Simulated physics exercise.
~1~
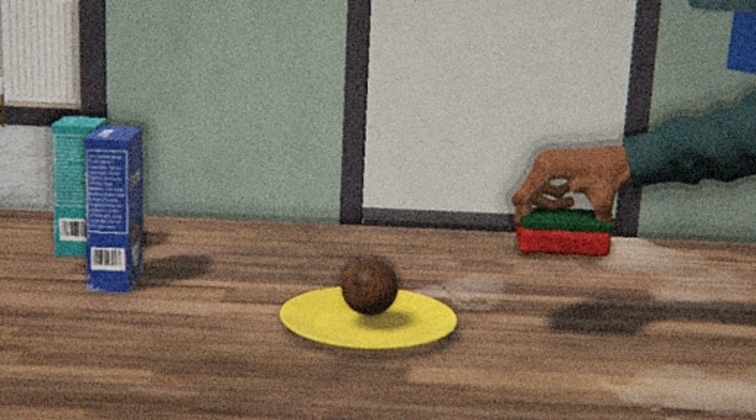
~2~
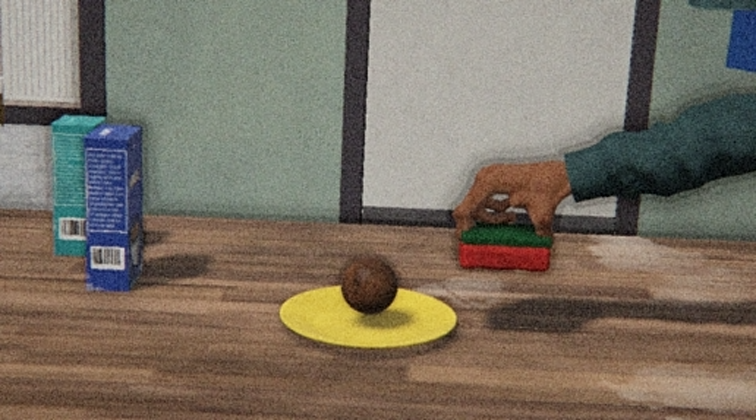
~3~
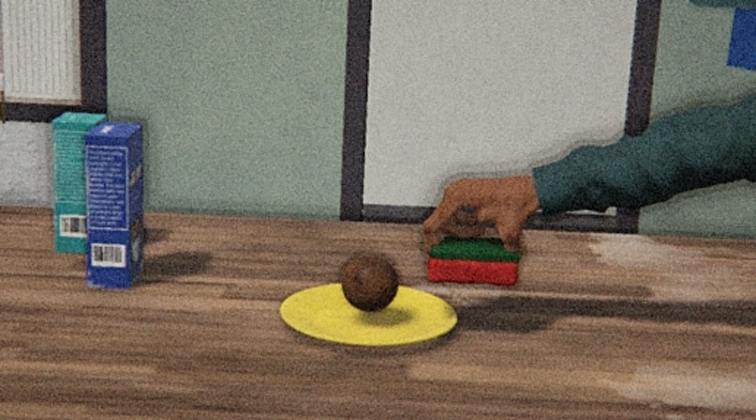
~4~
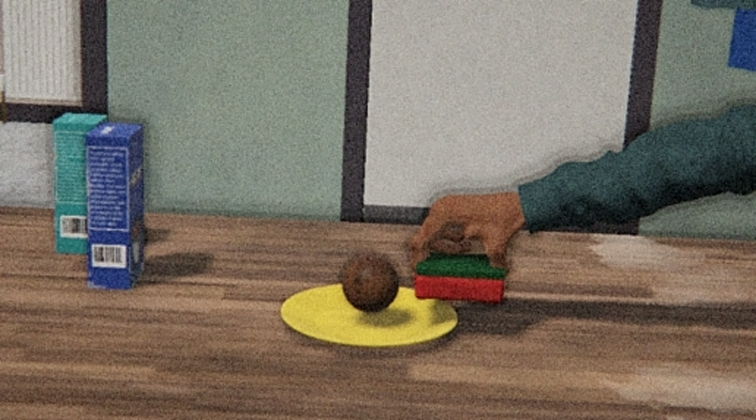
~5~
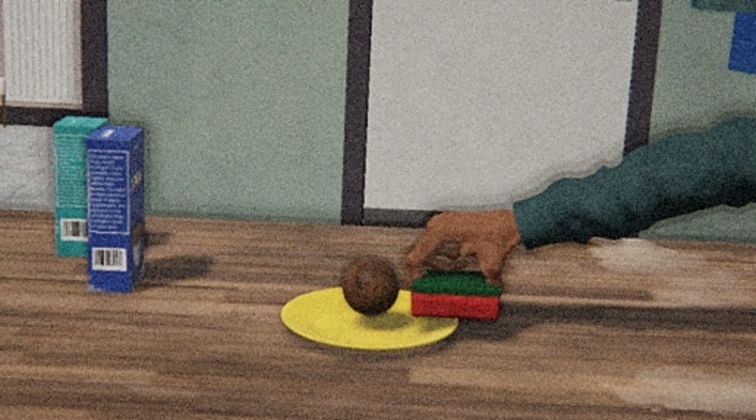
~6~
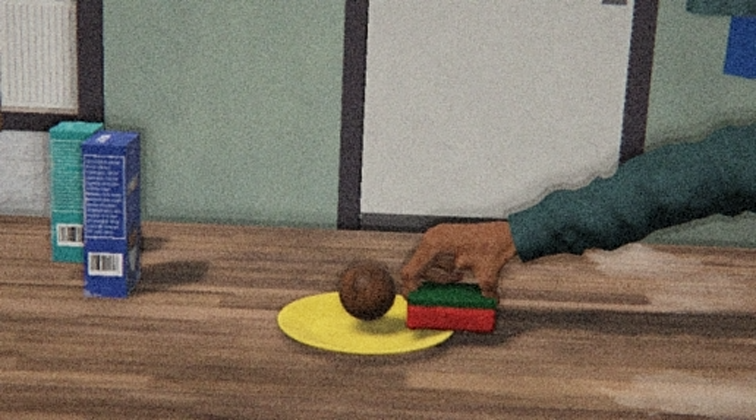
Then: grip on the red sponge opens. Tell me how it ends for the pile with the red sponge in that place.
It ends with the pile still standing.
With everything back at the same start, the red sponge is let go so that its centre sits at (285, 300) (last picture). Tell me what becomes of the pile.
Stands firm.
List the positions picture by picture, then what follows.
On its way; red sponge (563, 231); brown ball (370, 287), in the first picture.
On its way; red sponge (504, 247); yellow plate (368, 321), in the second picture.
On its way; red sponge (472, 261); brown ball (370, 283), in the third picture.
On its way; red sponge (459, 278); yellow plate (369, 319), in the fourth picture.
On its way; red sponge (455, 295); brown ball (371, 287), in the fifth picture.
In place under the hand; red sponge (451, 307); yellow plate (366, 327), in the sixth picture.
Then, 0.20 s past the last view, nothing moves.
Then, 0.50 s past the last view, red sponge resting near (451, 307).
Finally, all 5 still in place. Final places as the last picture's camera would see them, red sponge near (451, 307). The pile keeps its balance.
